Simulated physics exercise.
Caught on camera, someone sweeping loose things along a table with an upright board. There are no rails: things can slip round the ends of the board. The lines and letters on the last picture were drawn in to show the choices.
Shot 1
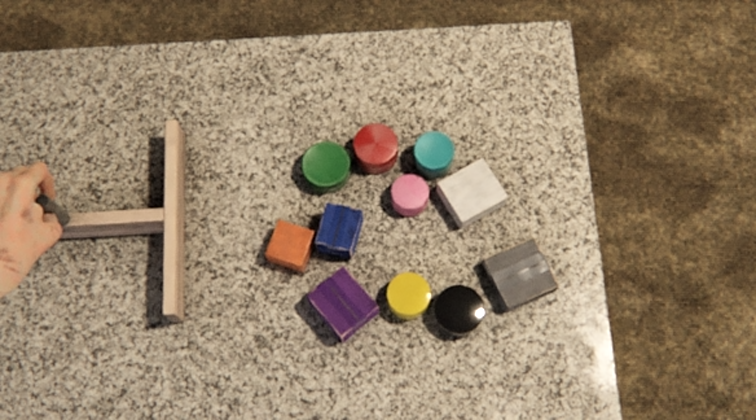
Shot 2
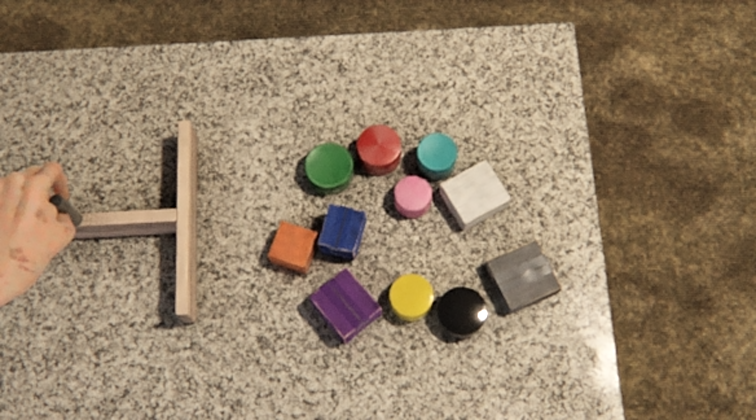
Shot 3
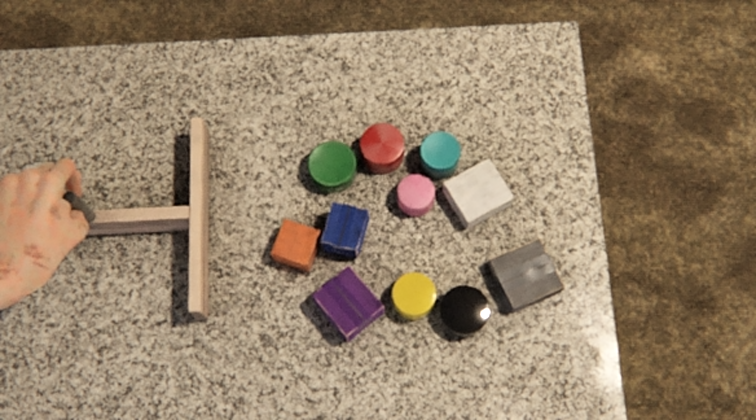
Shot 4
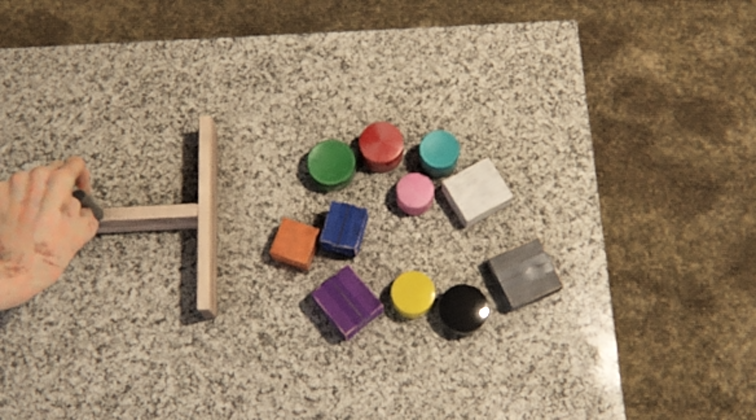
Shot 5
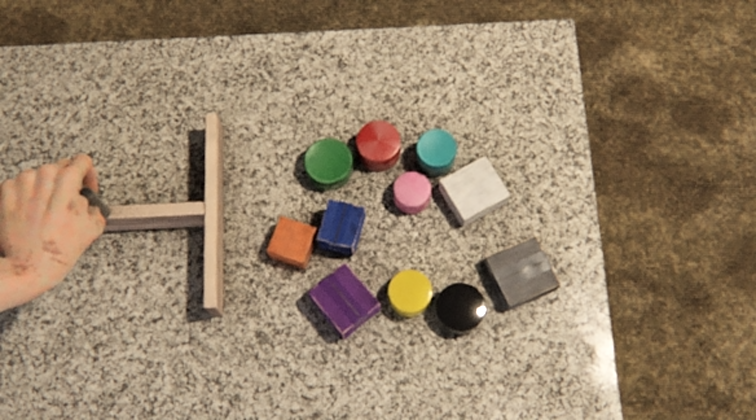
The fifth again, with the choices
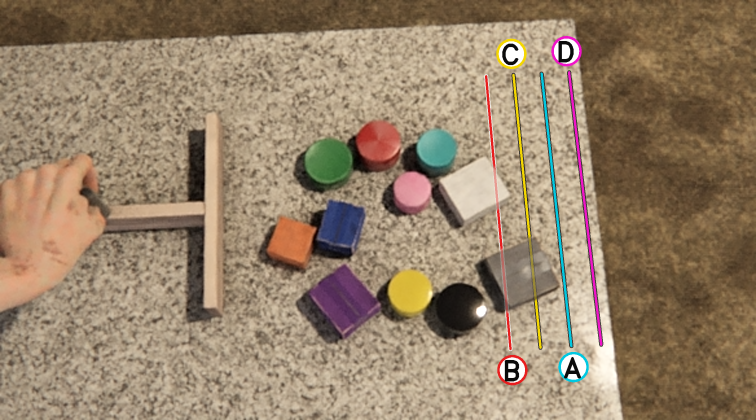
The clip shows a hand sliding an upright wooden board a short way rightward across a speckled tabletop toward a group of colourful round and square pieces, which stay in place while a gap remains between them and the board.
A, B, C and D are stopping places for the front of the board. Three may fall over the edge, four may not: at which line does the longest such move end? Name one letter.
As far as mark C.
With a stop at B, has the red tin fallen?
By then, no.
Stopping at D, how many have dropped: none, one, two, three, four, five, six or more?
Six or more.
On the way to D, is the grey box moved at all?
By then, yes.
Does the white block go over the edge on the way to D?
By then, yes.
On the marked copy, A at (556, 204); B at (498, 206); C at (526, 205); D at (584, 202).
Following C. Soon after the start, board (325, 202); red tin (395, 142); purple box (370, 306).
Later, board (438, 196); grey box (576, 264); white block (539, 183).
In the end, board (526, 192); white block over the edge; grey box (606, 267); one fallen.
As for the rest, A drops five; B is within the limit but short; D drops eight.
